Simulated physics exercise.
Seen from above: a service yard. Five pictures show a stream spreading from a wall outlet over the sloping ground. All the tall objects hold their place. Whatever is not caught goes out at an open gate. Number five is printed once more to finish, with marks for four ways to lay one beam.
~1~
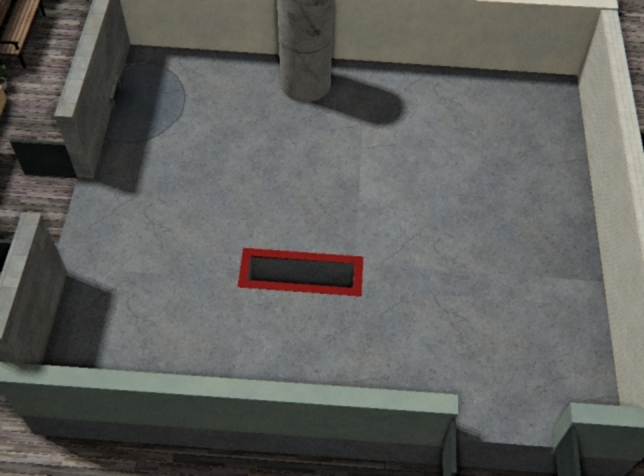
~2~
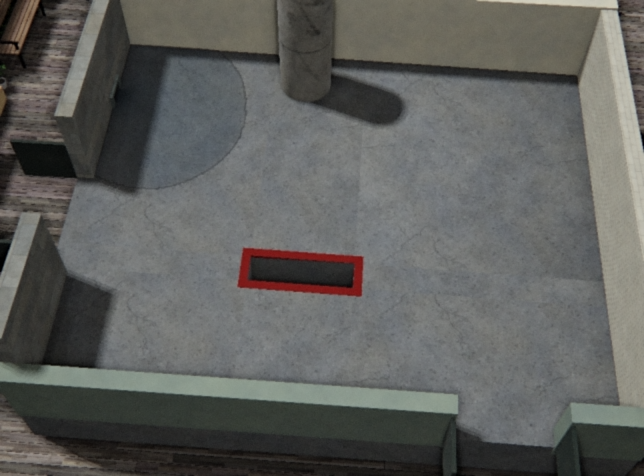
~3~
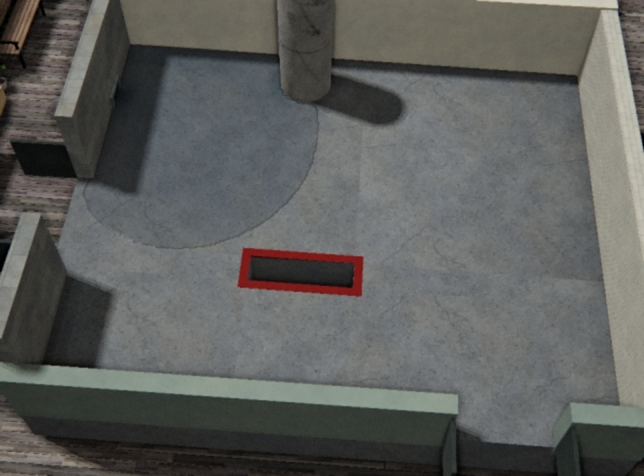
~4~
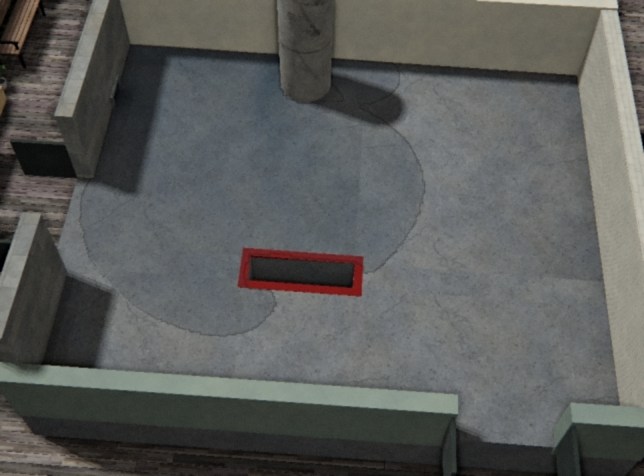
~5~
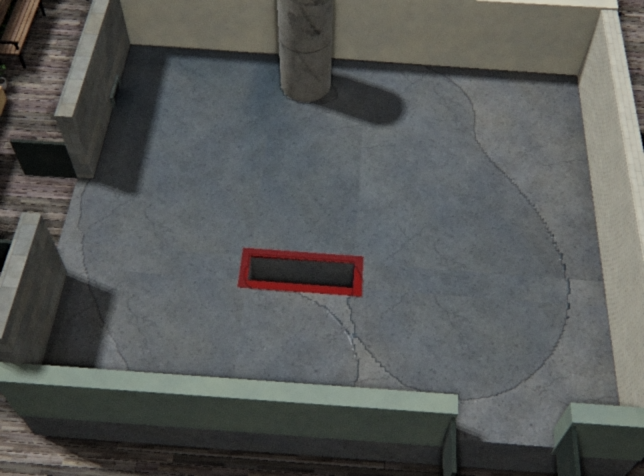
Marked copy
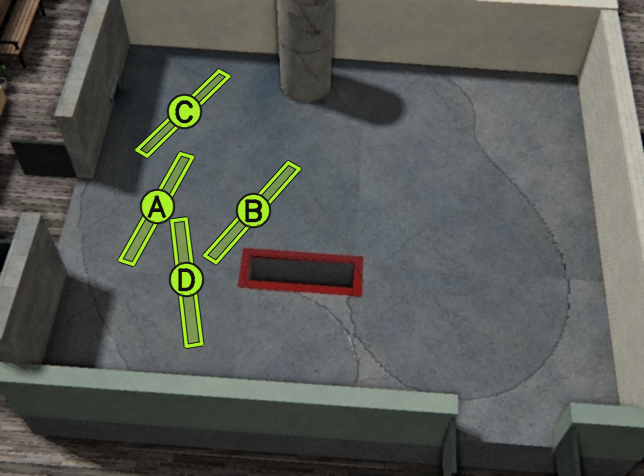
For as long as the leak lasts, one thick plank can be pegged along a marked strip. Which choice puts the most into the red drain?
Best: D.
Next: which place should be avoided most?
Place B.
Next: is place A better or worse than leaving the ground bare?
Place A is worse.
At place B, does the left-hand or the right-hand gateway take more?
The right one.
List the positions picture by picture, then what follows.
In the first picture, outfall at (115, 92); red drain at (301, 272); open gate at (501, 425); open gate at (81, 223); 3 % of the ground under water, visible out to (159, 129); red drain still dry.
In the second picture, 12 % of the ground under water, visible out to (239, 126); red drain still dry.
In the third picture, 24 % of the ground under water, visible out to (295, 183); red drain still dry.
In the fourth picture, 41 % of the ground under water, visible out to (417, 202); red drain taking water.
In the fifth picture, 68 % of the ground under water, visible out to (527, 373); red drain taking water.
In lime, A from (126, 262) to (186, 155); B from (210, 259) to (293, 165); C from (142, 152) to (223, 73); D from (179, 219) to (194, 345).
If A is chosen, about 24 % of the stream goes into the red drain, about 74 % out by the gates.
If B is chosen, about 3 % of the stream goes into the red drain, about 92 % out by the gates.
If C is chosen, about 20 % of the stream goes into the red drain, about 78 % out by the gates.
If D is chosen, about 36 % of the stream goes into the red drain, about 63 % out by the gates.
